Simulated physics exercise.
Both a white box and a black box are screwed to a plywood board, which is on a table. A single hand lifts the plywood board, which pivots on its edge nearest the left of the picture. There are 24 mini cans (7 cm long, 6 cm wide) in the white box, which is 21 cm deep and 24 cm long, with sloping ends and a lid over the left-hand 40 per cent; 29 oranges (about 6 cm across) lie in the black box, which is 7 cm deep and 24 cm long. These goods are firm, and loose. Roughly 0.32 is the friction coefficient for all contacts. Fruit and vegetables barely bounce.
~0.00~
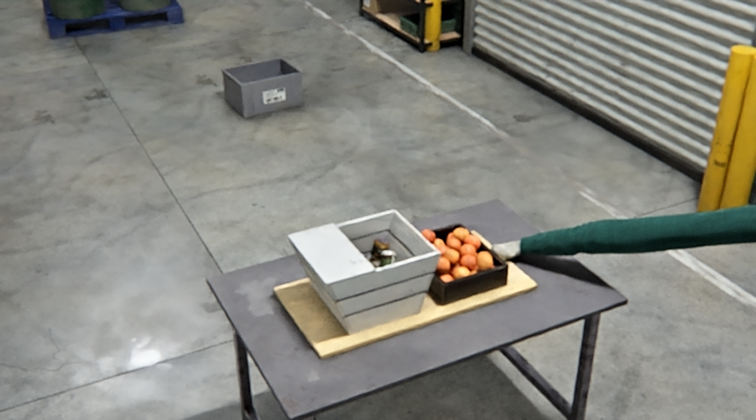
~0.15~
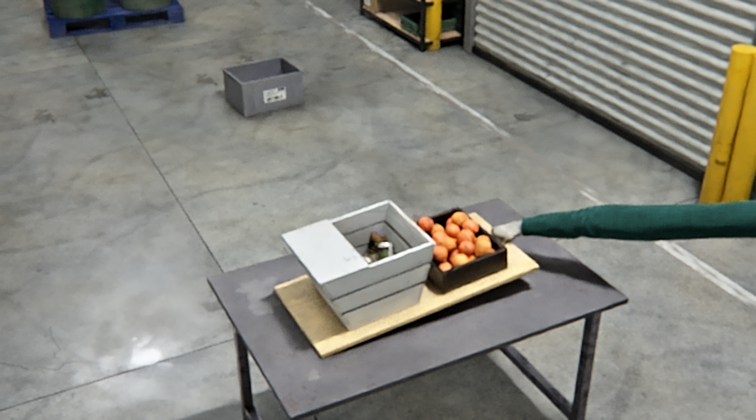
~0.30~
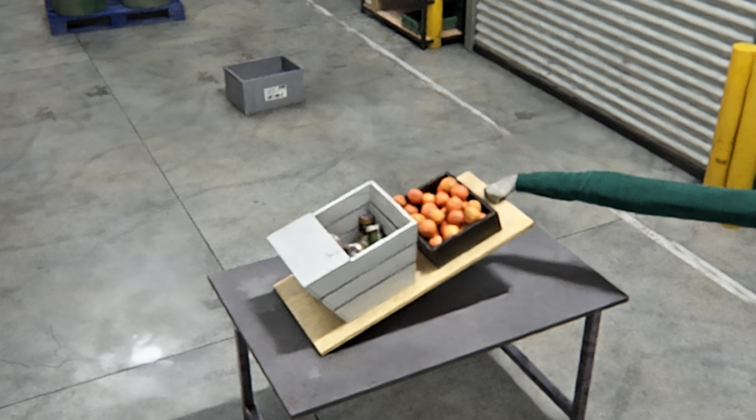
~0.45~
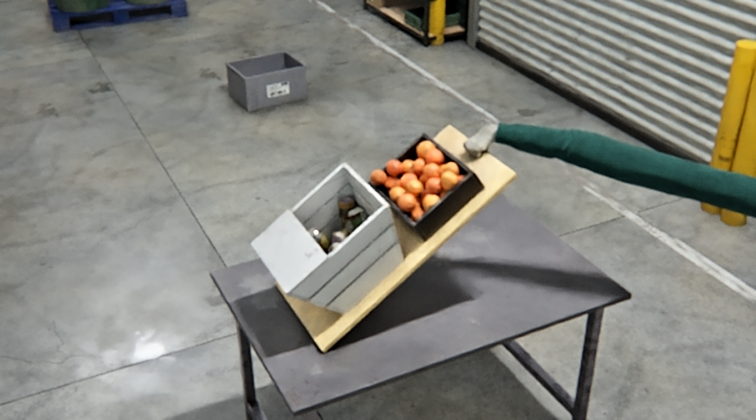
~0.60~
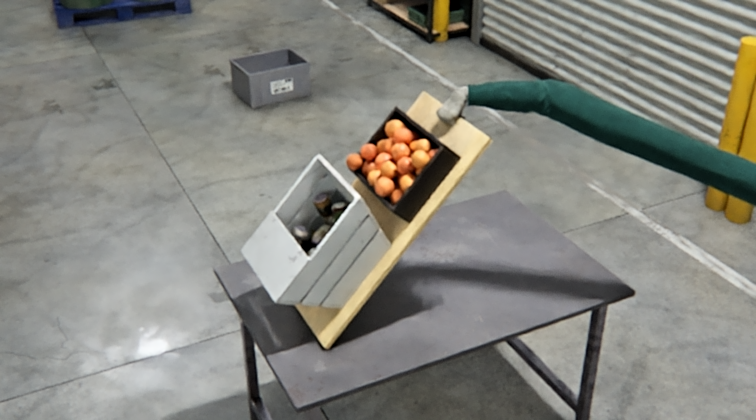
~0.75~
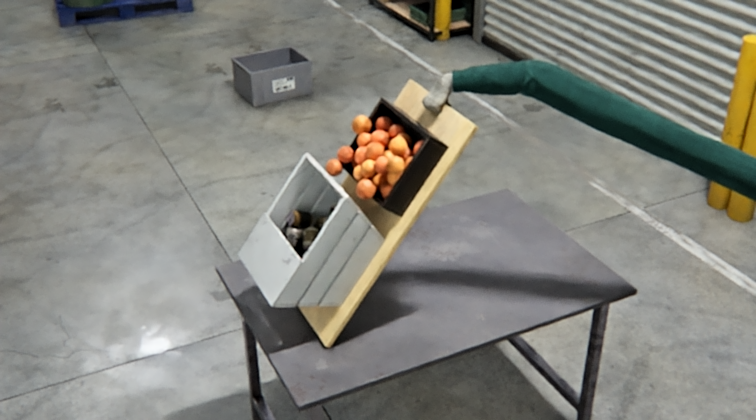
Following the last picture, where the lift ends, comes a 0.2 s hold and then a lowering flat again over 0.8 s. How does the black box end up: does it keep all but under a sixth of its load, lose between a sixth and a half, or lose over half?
Expect one-sixth to one-half of them to get out.
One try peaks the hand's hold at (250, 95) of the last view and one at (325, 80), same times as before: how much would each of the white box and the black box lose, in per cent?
The white box would lose 10 per cent in the first try and 0 per cent in the second, the black box 100 and then 90 per cent.
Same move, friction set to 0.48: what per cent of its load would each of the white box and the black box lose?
Then the white box sheds 0 per cent, while the black box sheds 20 per cent.
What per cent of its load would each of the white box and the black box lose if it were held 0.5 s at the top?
In that case you'd see white box shed 0 percent of its load and black box shed 30 percent.
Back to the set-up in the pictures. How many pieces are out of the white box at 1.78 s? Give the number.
For the white box, some 0.
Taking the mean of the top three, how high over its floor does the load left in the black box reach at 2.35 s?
It reaches close to 11 cm.
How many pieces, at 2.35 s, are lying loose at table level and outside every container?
Tally: Some 1.
After 1.01 s, tilt 51°; 0 of 24 out of the white box and 8 of 29 out of the black box.
After 1.33 s, tilt 28°; 0 of 24 out of the white box and 10 of 29 out of the black box.
After 1.78 s, tilt 0°; 0 of 24 out of the white box and 10 of 29 out of the black box.
Final count (at 2.35 s), 0 of 24 out of the white box and 10 of 29 out of the black box. Asked share, 10 of 29, 34 per cent.
